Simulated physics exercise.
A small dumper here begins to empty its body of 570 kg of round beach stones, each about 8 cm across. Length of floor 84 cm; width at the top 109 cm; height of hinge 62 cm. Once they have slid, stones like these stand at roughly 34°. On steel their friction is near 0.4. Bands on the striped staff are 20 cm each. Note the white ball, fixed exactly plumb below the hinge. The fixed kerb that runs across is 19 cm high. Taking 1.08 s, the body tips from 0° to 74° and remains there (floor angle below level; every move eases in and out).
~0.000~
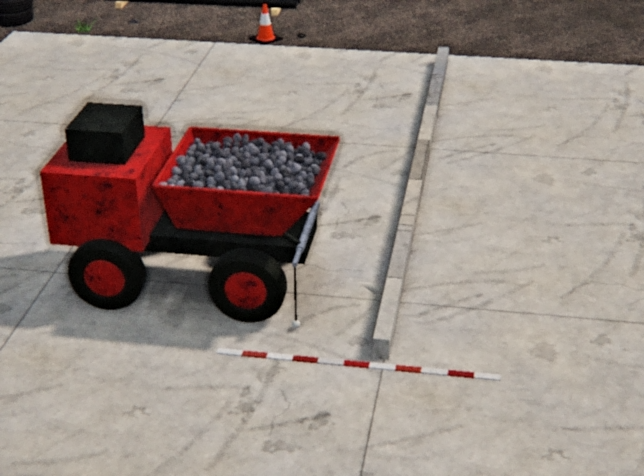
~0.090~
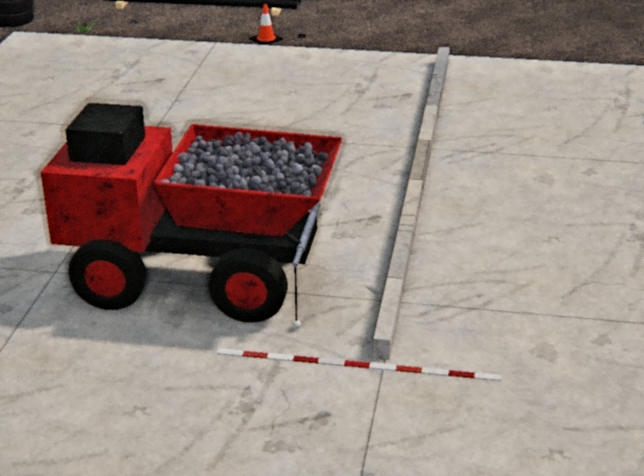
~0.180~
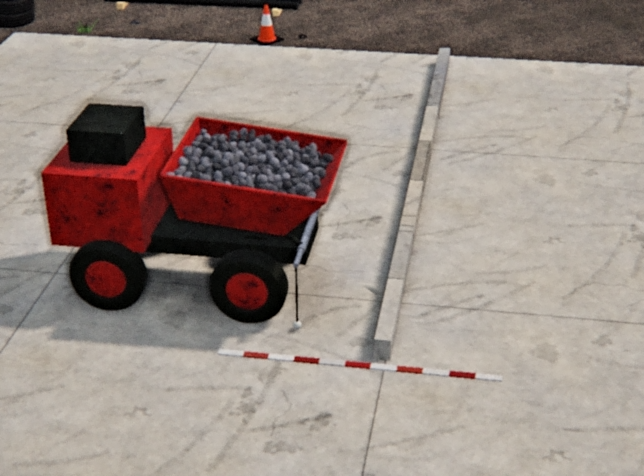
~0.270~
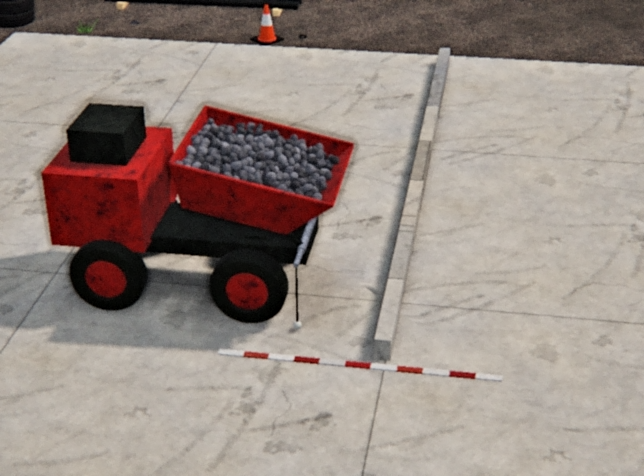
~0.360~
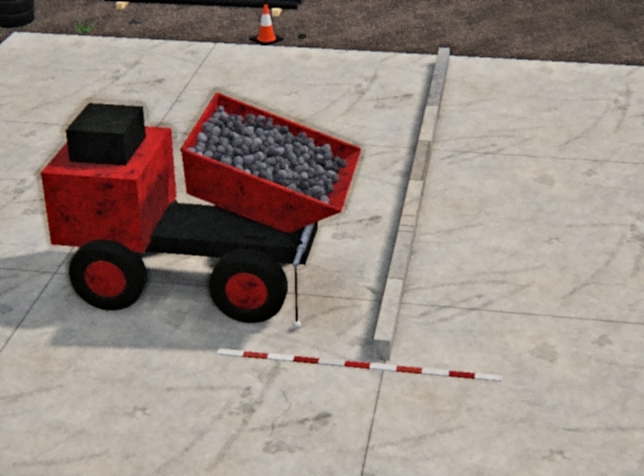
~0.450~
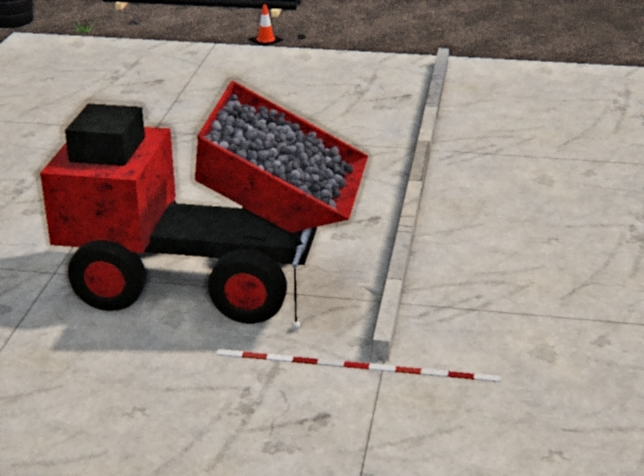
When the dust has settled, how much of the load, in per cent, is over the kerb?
100 %.
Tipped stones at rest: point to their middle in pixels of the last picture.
Their middle lands near (462, 301).
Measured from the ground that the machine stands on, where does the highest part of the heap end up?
Near 32 cm up from the ground.
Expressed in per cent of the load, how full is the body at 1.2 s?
Held: Approx. 60 %.
After 0.8 s the floor is at 62°; 100 % in the body; the foremost stones are at (377, 213).
After 1.2 s the floor is at 74°; 61 % in the body, 5 % on this side of the kerb, 33 % over the kerb; the foremost stones are at (454, 300).
After 1.5 s the floor is at 74°; 17 % in the body, 5 % on this side of the kerb, 78 % over the kerb; the foremost stones are at (564, 308).
After 4.1 s the floor is at 74°; 0 % in the body, 2 % on this side of the kerb, 98 % over the kerb; the foremost stones are past the picture's edge.
